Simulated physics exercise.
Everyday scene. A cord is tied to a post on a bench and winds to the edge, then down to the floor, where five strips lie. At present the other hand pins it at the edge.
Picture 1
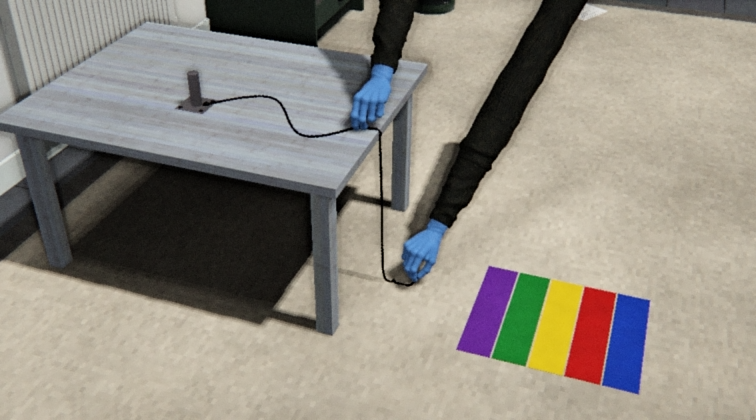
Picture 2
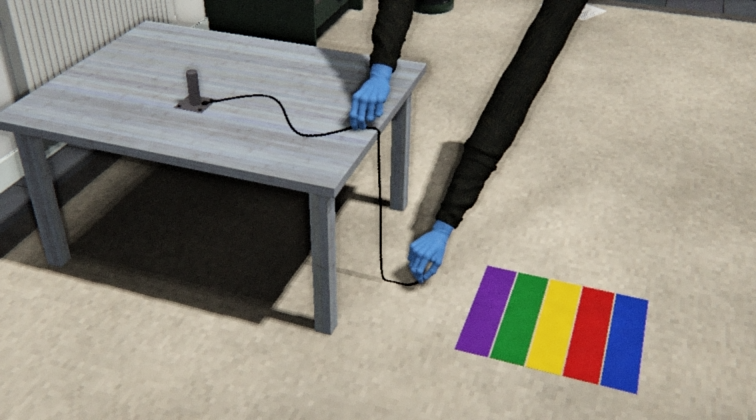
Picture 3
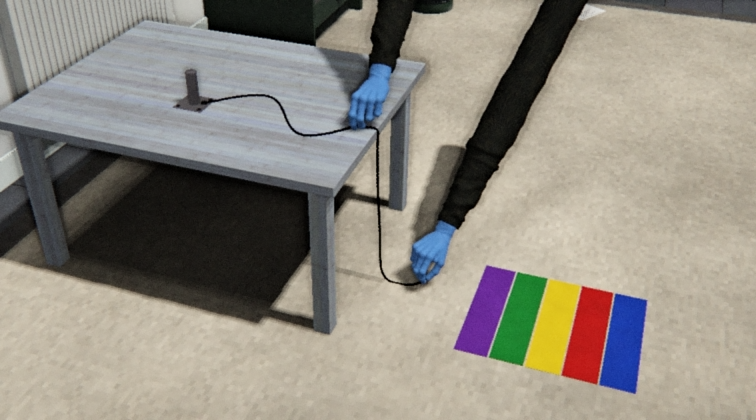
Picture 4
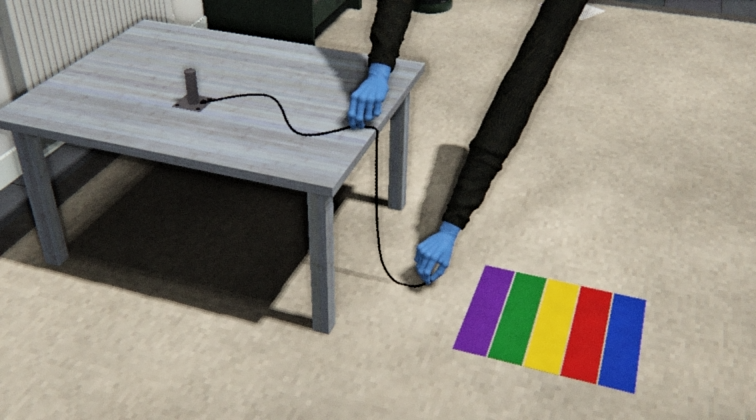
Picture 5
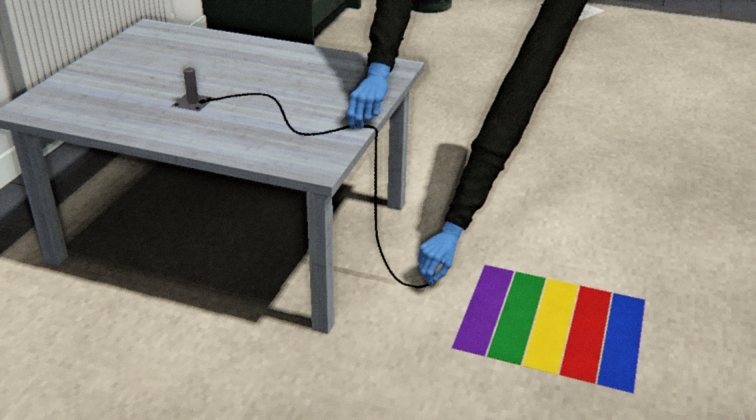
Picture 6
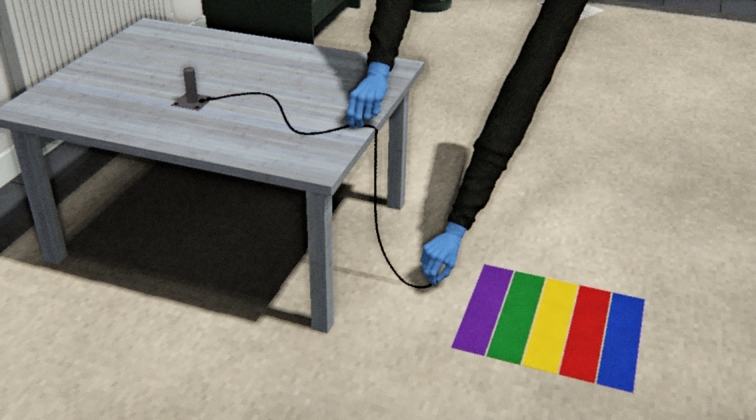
A blue-gloved hand near the floor shifts slightly right, drawing the hanging end of a black cord toward five coloured strips, while another gloved hand stays at the table edge, pinning the cord that runs from a post.
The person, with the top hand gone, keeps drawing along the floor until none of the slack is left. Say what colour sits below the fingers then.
It is red.
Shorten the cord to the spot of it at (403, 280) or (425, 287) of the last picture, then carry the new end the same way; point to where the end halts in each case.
Going through both, you get (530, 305) and then (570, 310).
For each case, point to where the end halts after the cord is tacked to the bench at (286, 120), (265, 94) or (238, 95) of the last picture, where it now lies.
Near (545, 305), (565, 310) and (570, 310).
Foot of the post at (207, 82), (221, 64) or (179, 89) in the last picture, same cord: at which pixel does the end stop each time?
About (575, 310), (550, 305) and (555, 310).
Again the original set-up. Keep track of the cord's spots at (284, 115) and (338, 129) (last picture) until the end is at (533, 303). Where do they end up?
In order: (314, 115) and (376, 147).
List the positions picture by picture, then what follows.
In the first frame, end (417, 278); purple (479, 337); green (514, 345); yellow (549, 354); red (586, 363); blue (623, 371).
In the second frame, end (423, 279); cord through (236, 98) (284, 111) (323, 135) (379, 145) (381, 206) (381, 266).
In the third frame, end (425, 280).
In the fourth frame, end (430, 280); cord through (234, 97) (282, 110) (322, 134) (377, 144) (376, 205) (383, 265).
In the fifth frame, end (433, 281).
In the sixth frame, end (436, 281); cord through (233, 96) (281, 109) (321, 133) (376, 143) (375, 204) (389, 264).
Early on, end near (533, 303); over green.
Midway, end near (569, 311); over yellow.
At the end of the slack, end near (588, 316); over red. It gets as far as the red strip.
